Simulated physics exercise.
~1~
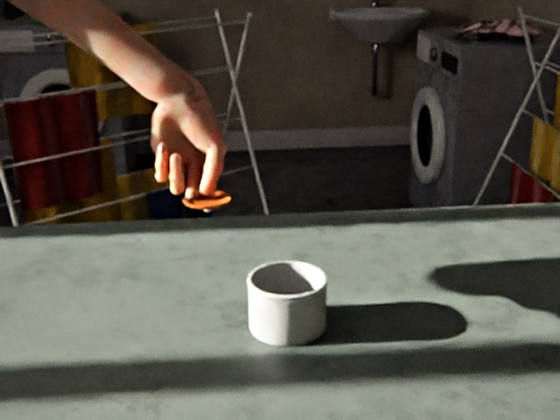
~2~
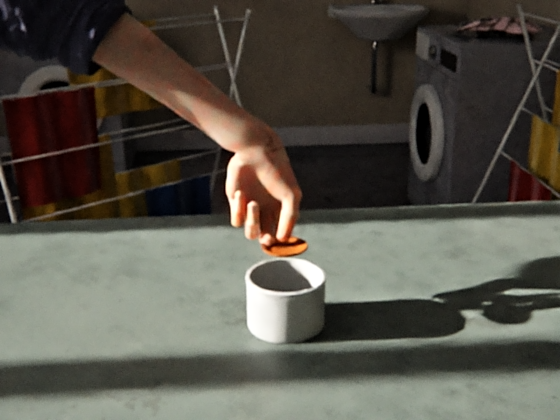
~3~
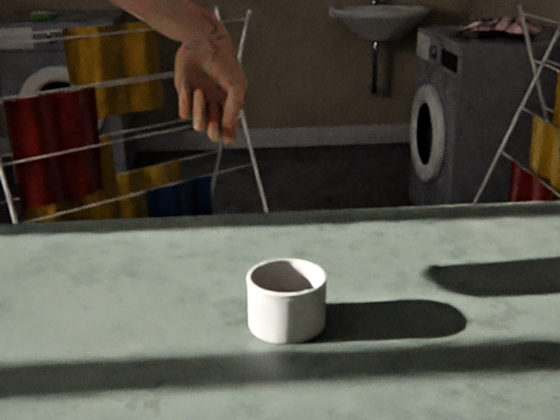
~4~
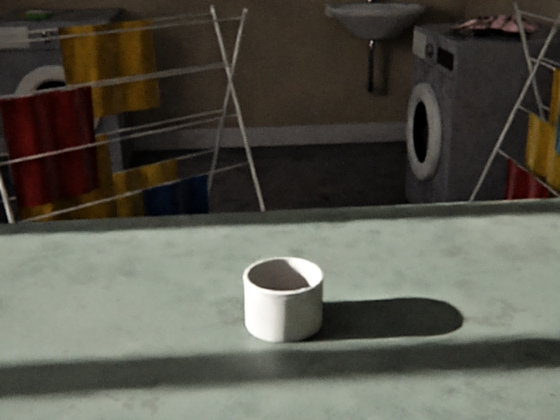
A hand lowers an orange disc over a white pot, and it drops inside.
